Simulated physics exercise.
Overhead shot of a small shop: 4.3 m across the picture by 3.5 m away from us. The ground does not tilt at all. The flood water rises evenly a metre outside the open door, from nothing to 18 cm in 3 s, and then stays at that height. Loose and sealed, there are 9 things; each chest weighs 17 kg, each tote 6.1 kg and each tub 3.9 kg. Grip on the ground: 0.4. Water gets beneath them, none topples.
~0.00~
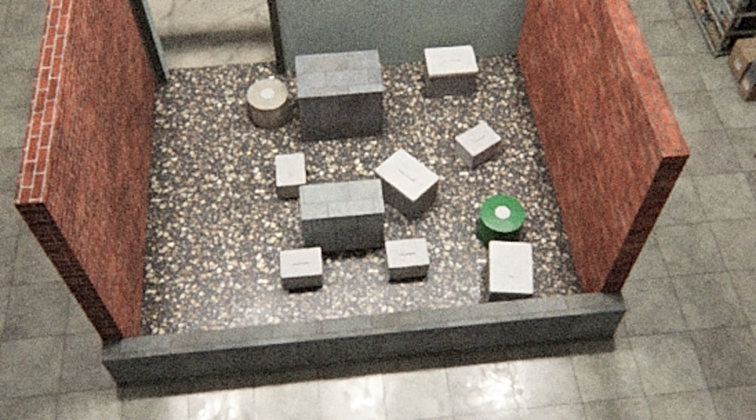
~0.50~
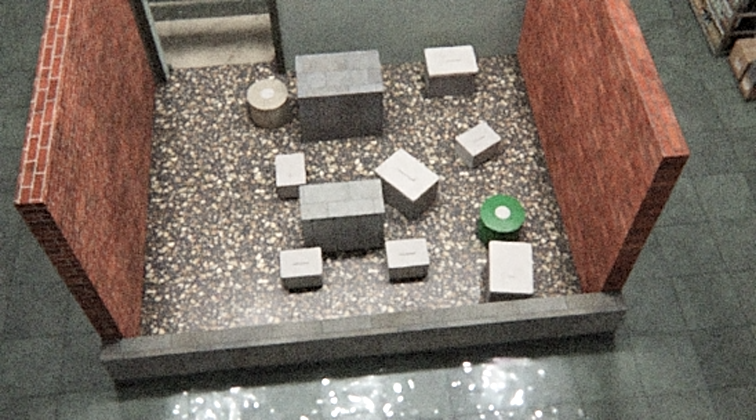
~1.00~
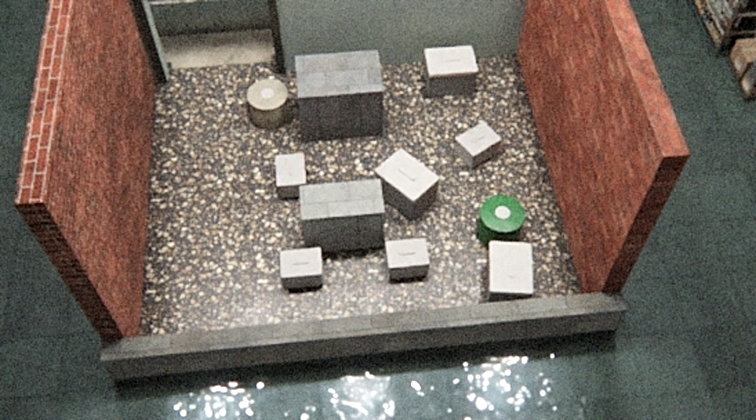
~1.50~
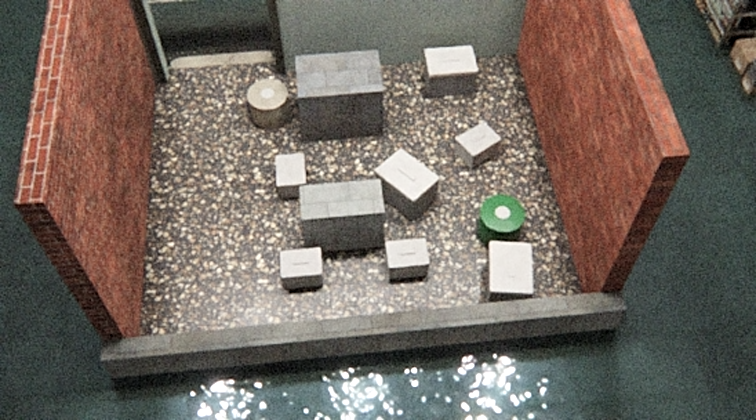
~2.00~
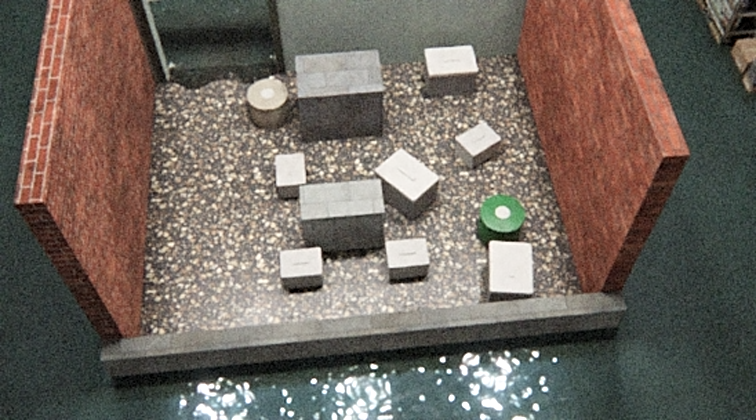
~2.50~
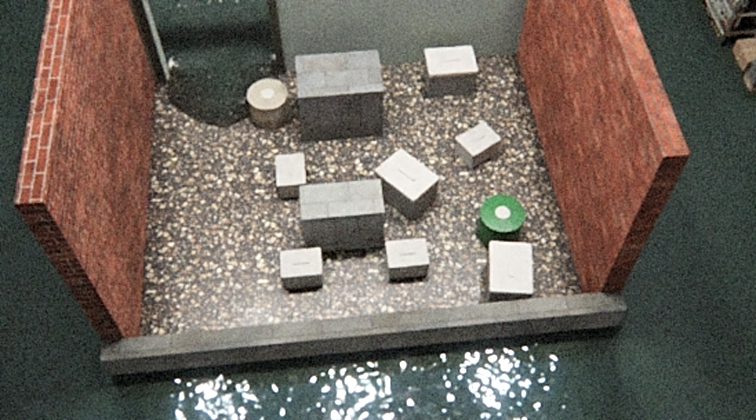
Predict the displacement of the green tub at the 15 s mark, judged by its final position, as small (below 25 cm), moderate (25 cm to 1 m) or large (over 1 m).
Large.
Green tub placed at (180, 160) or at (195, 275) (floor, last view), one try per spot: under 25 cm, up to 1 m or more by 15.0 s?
In that order: It goes a long way; it goes a long way.
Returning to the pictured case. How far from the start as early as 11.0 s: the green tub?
About 140 cm by then.
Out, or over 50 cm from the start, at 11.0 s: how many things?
Result: 7.
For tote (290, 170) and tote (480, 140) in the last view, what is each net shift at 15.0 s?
30 cm, 100 cm.
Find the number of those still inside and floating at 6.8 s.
The count is 1.
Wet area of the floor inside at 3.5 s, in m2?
About 3.0 m2 is covered.
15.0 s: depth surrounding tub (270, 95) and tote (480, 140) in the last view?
First roughly 12 cm, second roughly 10 cm.
After 3.5 s the green tub is near (503, 213), 0.0 m from its start, aground; 0 afloat.
After 6.8 s the green tub is near (503, 213), 0.0 m from its start, aground; 1 afloat.
After 11.0 s the green tub is near (515, 105), 1.4 m from its start, afloat; 7 afloat.
After 15.0 s the green tub is near (416, 53), 2.3 m from its start, afloat; 9 afloat.
